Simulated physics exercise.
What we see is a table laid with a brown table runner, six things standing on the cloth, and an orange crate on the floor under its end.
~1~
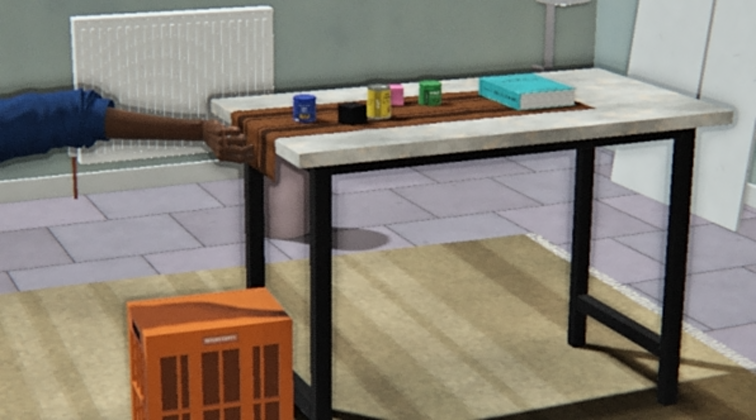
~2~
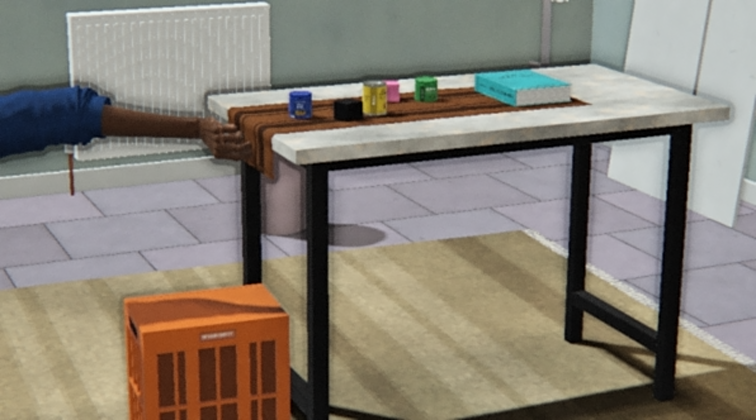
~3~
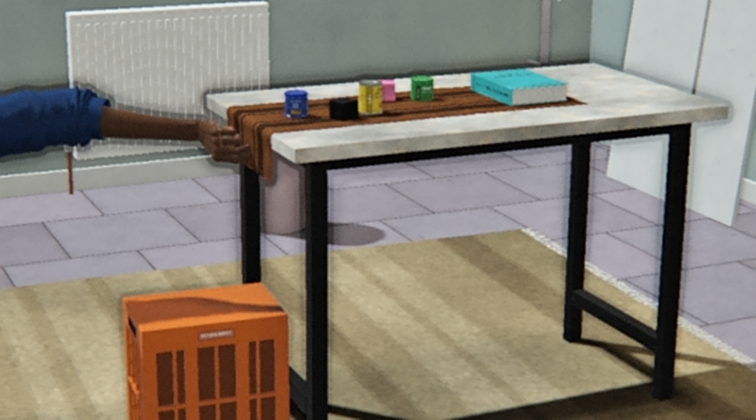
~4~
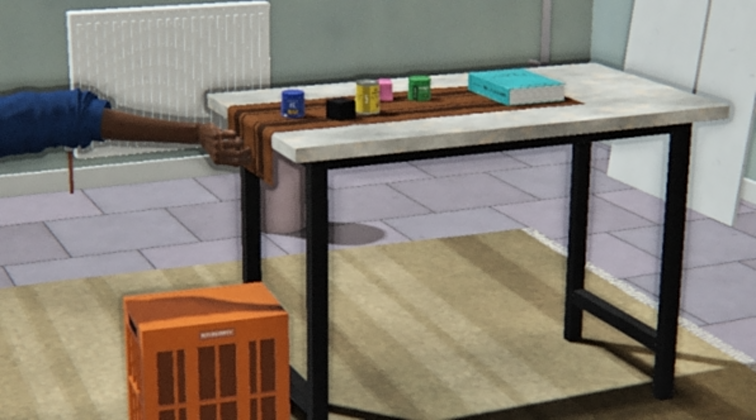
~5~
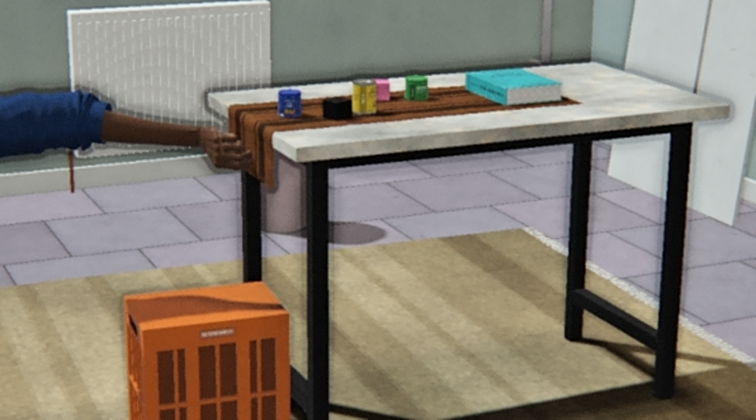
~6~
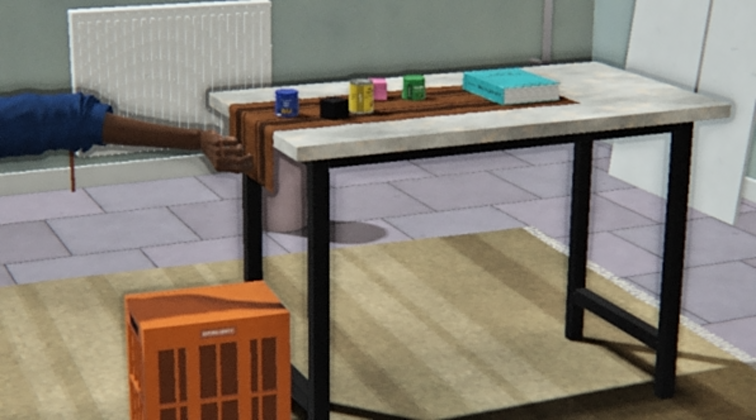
In the video, a hand at the left gripping the end of a brown runner on a table slowly pulls it a little, and the small colored containers and turquoise book on the cloth shift slightly left with it.
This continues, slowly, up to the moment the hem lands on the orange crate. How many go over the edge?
The table loses three.
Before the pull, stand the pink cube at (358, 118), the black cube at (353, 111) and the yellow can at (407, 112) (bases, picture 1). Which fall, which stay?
The pink cube drops off; the black cube tumbles off; the yellow can survives.
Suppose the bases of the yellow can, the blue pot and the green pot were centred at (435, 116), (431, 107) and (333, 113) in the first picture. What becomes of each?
The yellow can survives, the blue pot remains up, the green pot goes over.
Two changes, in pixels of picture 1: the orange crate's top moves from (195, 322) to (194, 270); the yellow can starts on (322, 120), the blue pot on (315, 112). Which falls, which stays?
The yellow can is carried off; the blue pot falls.
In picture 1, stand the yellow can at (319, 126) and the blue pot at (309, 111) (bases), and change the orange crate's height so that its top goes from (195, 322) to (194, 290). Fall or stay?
The yellow can is carried off, the blue pot is carried off.
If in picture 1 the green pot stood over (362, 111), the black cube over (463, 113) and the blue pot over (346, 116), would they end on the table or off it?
The green pot falls, the black cube stays on, the blue pot goes over.
Soon after, hem near (249, 253); blue pot and black cube gone.
Then, hem on the crate; blue pot, black cube and yellow can gone.
At rest, hem on the crate; blue pot, black cube and yellow can gone. The count of fallen things is three.
